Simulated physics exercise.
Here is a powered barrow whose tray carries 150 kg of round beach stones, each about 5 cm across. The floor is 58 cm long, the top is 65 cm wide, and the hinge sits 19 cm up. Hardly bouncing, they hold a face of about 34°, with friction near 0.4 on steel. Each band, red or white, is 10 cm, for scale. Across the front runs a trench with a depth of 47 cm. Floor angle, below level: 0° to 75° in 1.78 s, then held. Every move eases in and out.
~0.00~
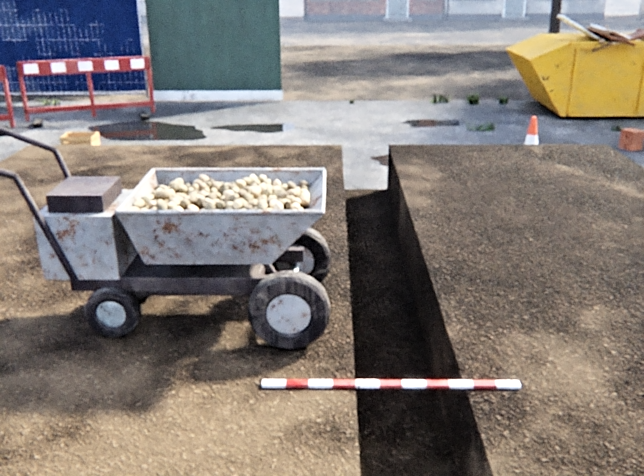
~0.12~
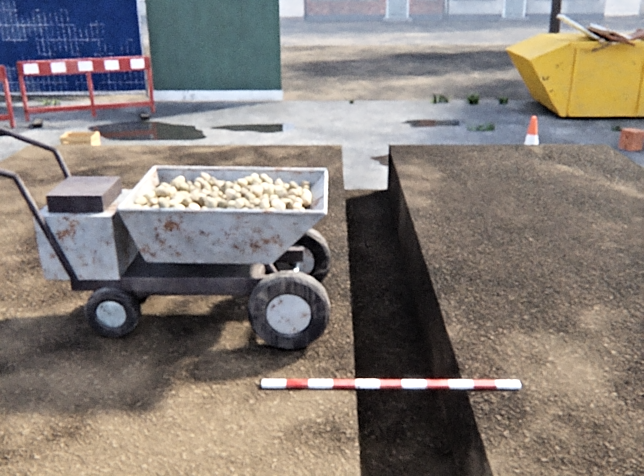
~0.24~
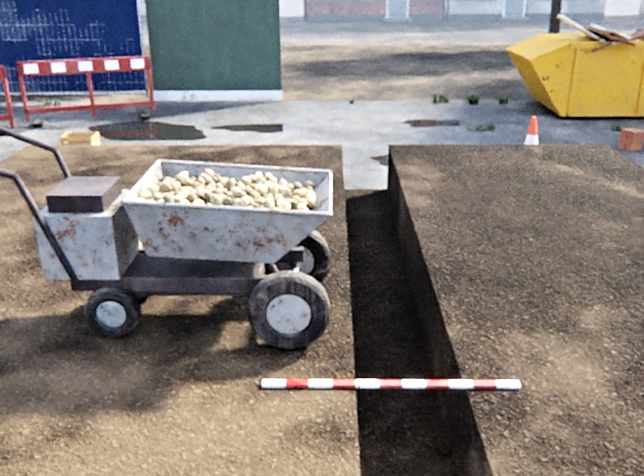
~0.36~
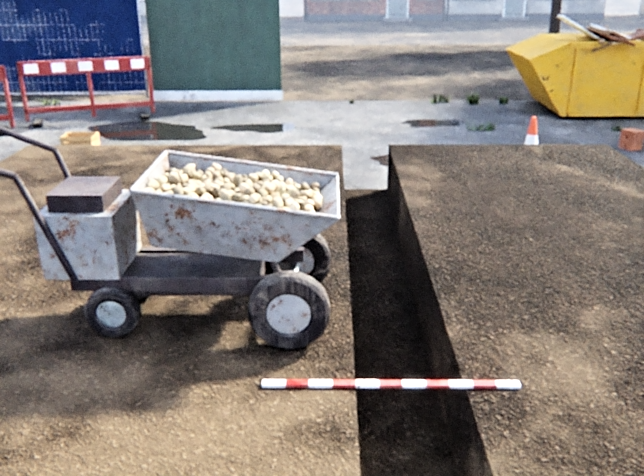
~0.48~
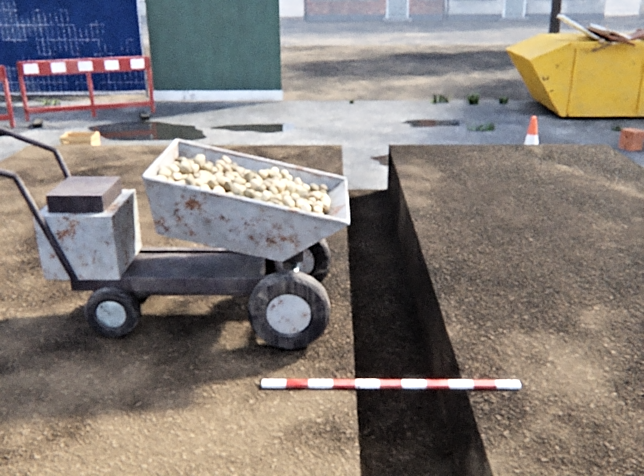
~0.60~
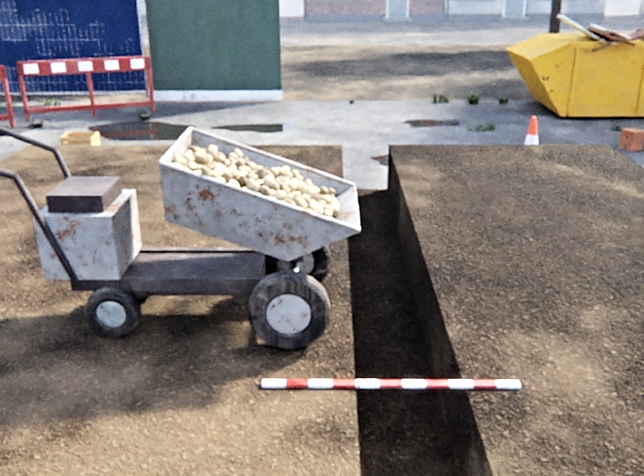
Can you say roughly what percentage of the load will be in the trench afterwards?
Roughly 65 per cent, I would say.
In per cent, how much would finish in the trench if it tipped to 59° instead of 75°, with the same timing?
With that change, near 75 per cent.
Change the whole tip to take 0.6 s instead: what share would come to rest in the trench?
I'd put it at some 45 in a hundred.
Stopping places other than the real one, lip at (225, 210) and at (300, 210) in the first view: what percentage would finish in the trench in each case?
It comes to about 85 and 95 in a hundred.
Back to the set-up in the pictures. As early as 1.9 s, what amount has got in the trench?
I'd say near 50 per cent at that time.
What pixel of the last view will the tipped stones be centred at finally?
Roughly (425, 378), I'd say.
After 1.3 s the floor is at 64°; 90 % in the tray, 10 % in the trench; the foremost stones are at (436, 295).
After 1.9 s the floor is at 75°; 15 % in the tray, 52 % in the trench, 33 % past the trench; the foremost stones are at (584, 322).
After 2.2 s the floor is at 75°; 1 % in the tray, 63 % in the trench, 36 % past the trench; the foremost stones are past the picture's edge.
After 4.2 s the floor is at 75°; 0 % in the tray, 65 % in the trench, 35 % past the trench; the foremost stones are past the picture's edge.
